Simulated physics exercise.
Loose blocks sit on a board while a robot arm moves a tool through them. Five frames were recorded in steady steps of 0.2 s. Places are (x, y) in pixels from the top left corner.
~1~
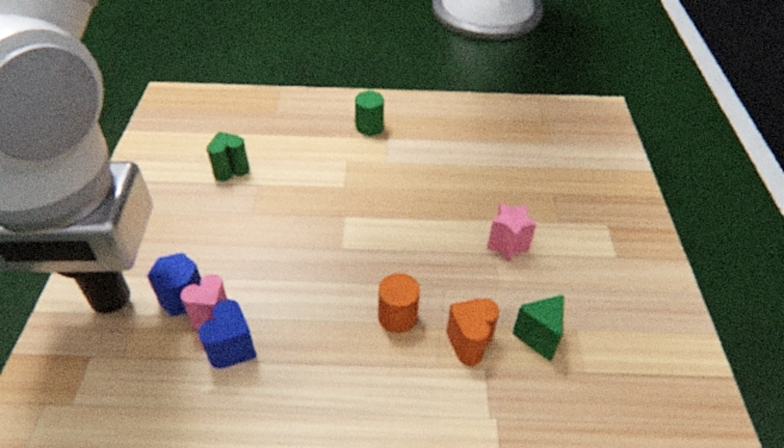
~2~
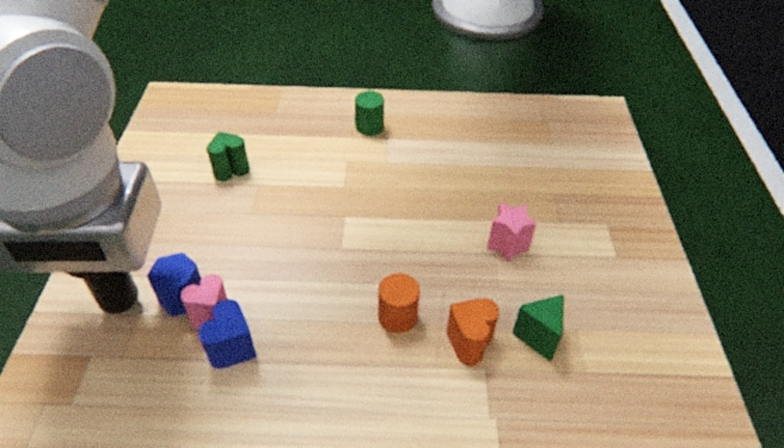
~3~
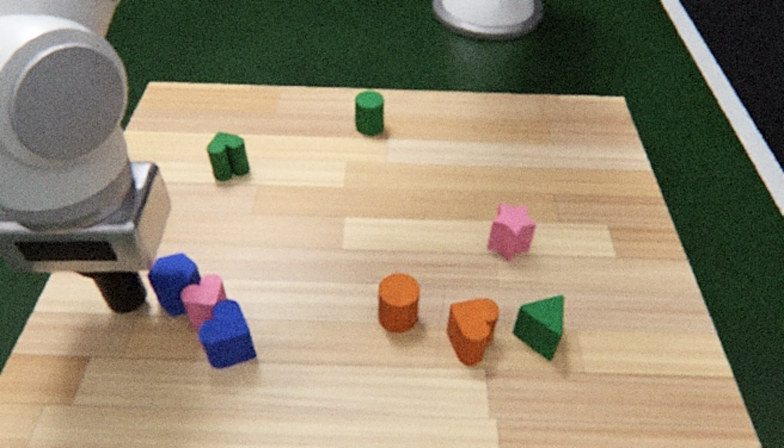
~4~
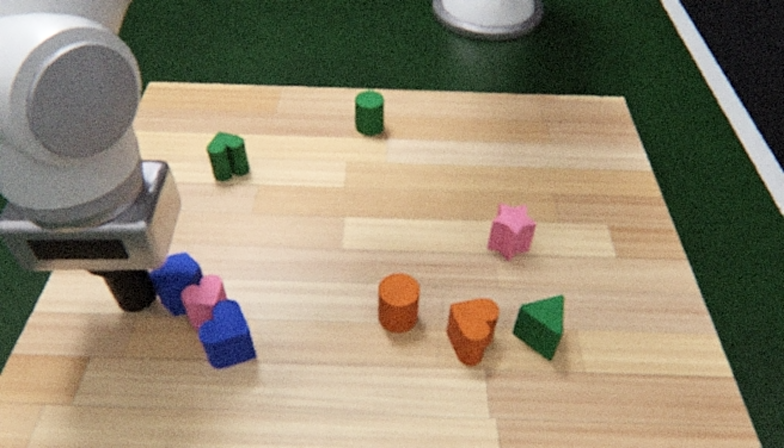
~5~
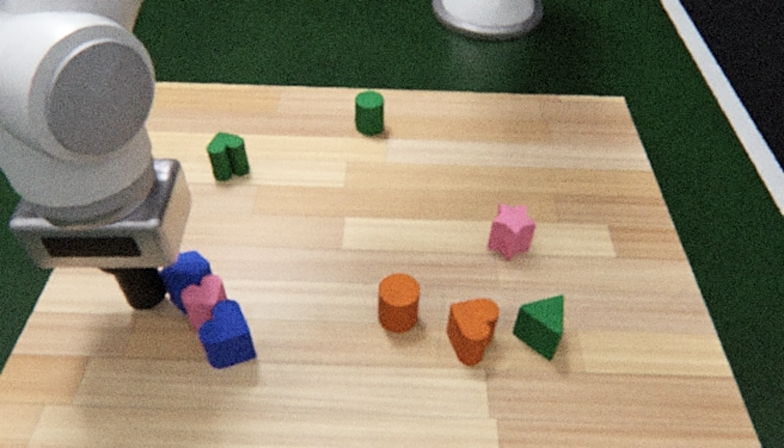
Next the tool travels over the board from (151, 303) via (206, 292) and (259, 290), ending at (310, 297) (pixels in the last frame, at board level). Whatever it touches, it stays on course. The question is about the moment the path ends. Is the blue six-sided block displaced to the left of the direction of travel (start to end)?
Final answer: Yes.
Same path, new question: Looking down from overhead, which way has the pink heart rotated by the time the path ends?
Rotates clockwise.
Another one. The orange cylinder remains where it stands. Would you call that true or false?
That statement is accurate.
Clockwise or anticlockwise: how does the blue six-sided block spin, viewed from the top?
Spin direction: Counter-clockwise.
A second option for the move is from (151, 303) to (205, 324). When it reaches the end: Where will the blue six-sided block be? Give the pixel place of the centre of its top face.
Its top middle is near (214, 263).
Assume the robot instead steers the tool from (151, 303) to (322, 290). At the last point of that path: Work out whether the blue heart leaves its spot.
By the time the path is finished, it has moved at least a centimetre.
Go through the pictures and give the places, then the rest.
In the first frame, lower end of the tool at (111, 298), tops of blocks, blue six-sided block at (172, 270), pink heart at (203, 290), blue heart at (224, 322), orange cylinder at (399, 289).
In the second frame, tool at (119, 298), blocks as before.
In the third frame, tool at (128, 298), blocks as before.
In the fourth frame, tool at (137, 297), blue six-sided block at (174, 270).
In the fifth frame, tool at (147, 294), blue six-sided block at (184, 268), pink heart at (203, 290), blue heart at (224, 322), orange cylinder at (399, 289).
On the path given first. One third of the way, tool at (206, 283); blue six-sided block at (244, 255); pink heart at (213, 291), turned 25° clockwise.
Two thirds of the way, tool at (258, 282); blue six-sided block at (292, 246), turned 30° anticlockwise; pink heart at (213, 291), turned 35° clockwise.
At the end, tool at (309, 289); blue six-sided block at (323, 239), turned 95° anticlockwise; pink heart at (213, 291), turned 35° clockwise; blue heart not moved; orange cylinder not moved.
